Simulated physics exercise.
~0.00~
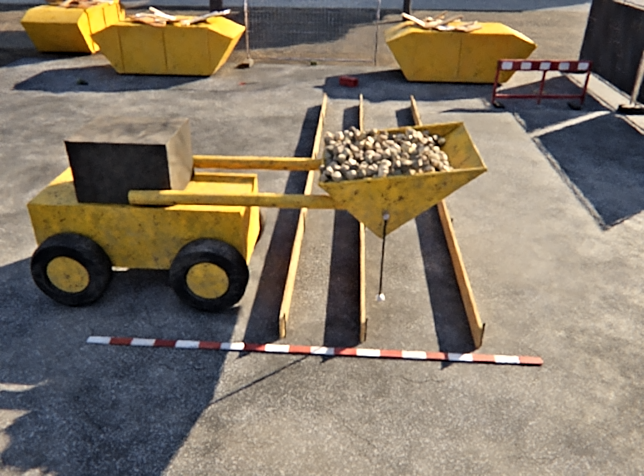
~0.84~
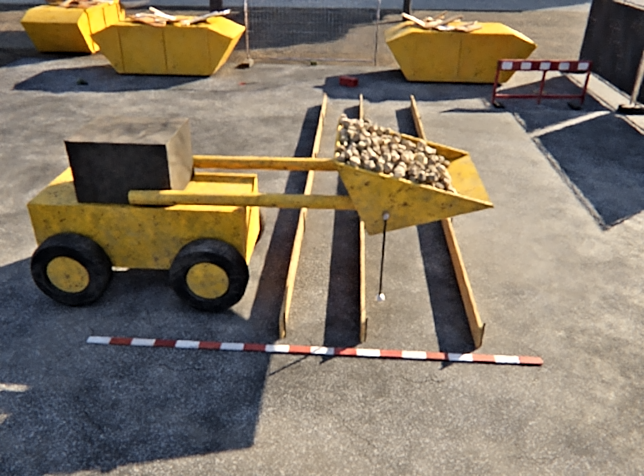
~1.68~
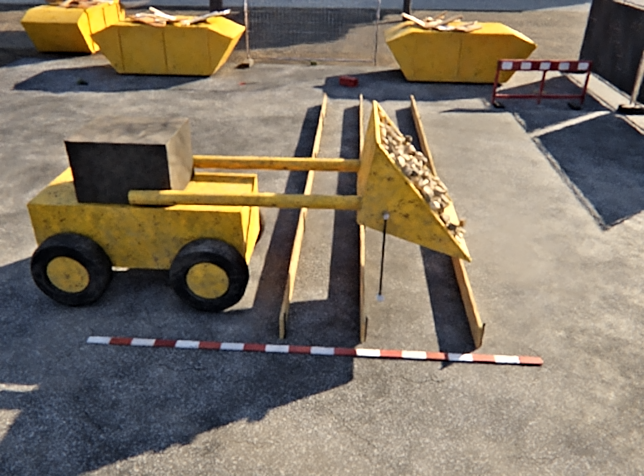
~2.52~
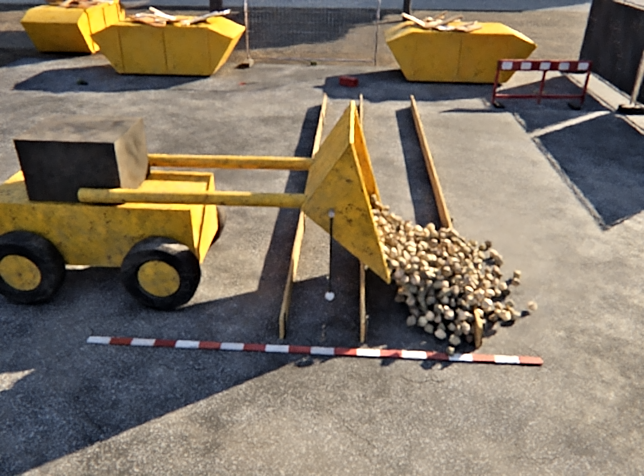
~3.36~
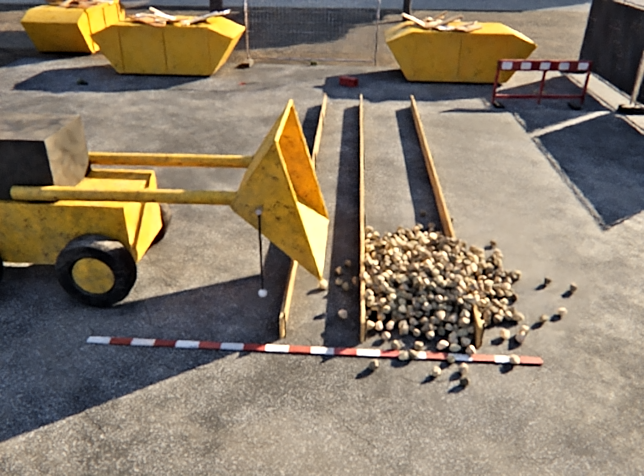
On a paved yard, a yellow loader tips stones between planks and backs away left.
